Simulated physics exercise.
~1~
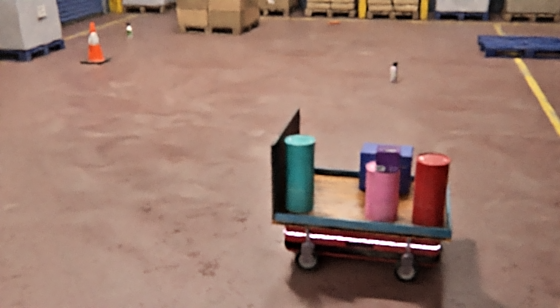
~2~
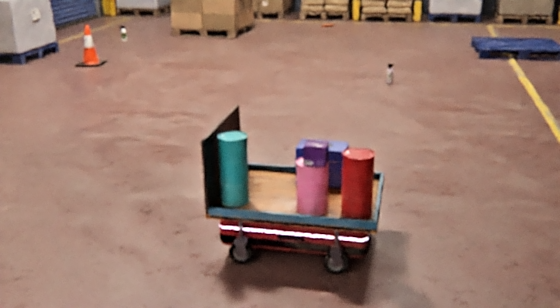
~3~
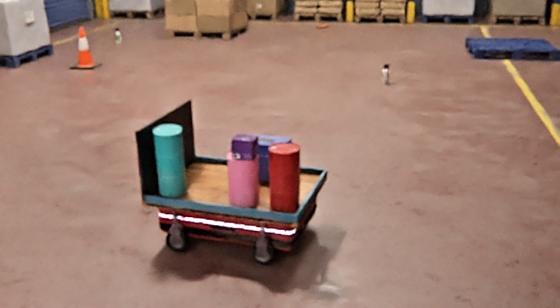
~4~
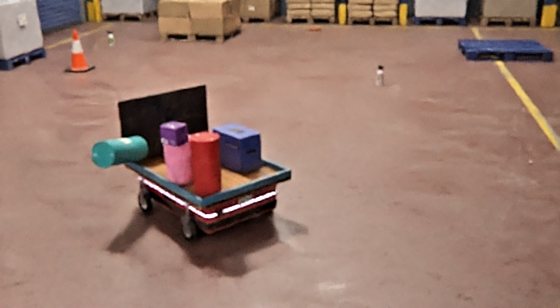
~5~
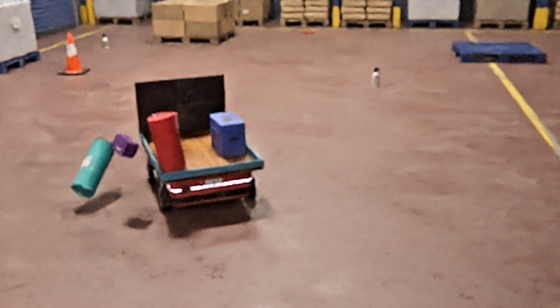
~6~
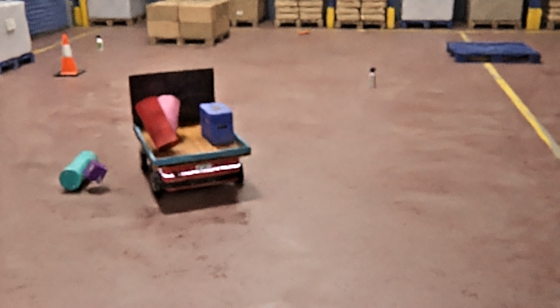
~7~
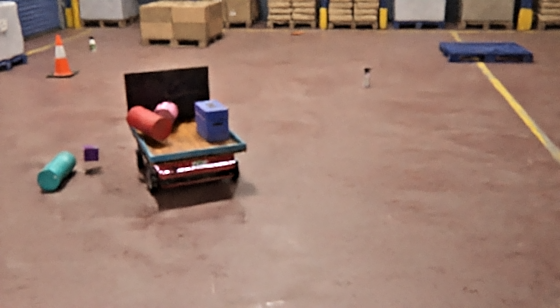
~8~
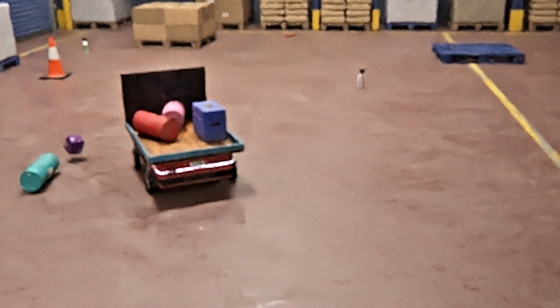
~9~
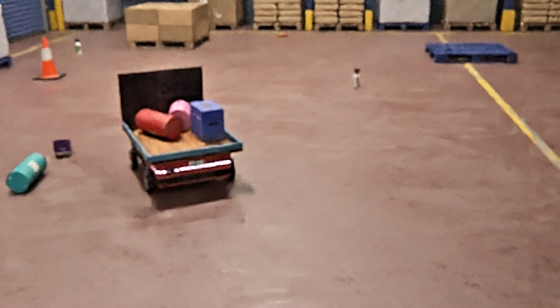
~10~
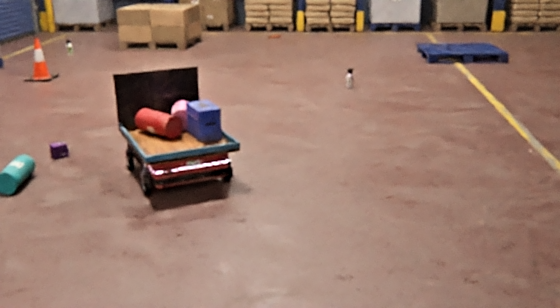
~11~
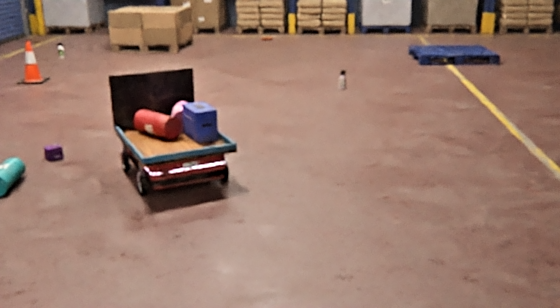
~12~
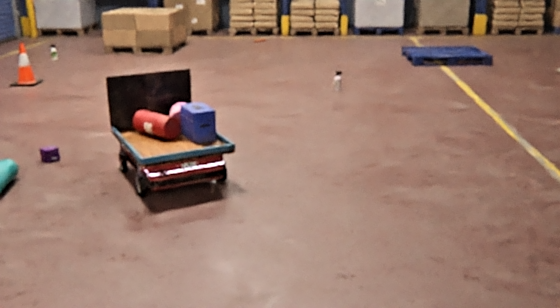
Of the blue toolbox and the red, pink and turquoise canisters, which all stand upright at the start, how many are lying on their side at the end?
Three of them are on their side at the end. The red and pink canisters lie on the cart and the turquoise canister lies on the floor, while the blue toolbox stays upright.
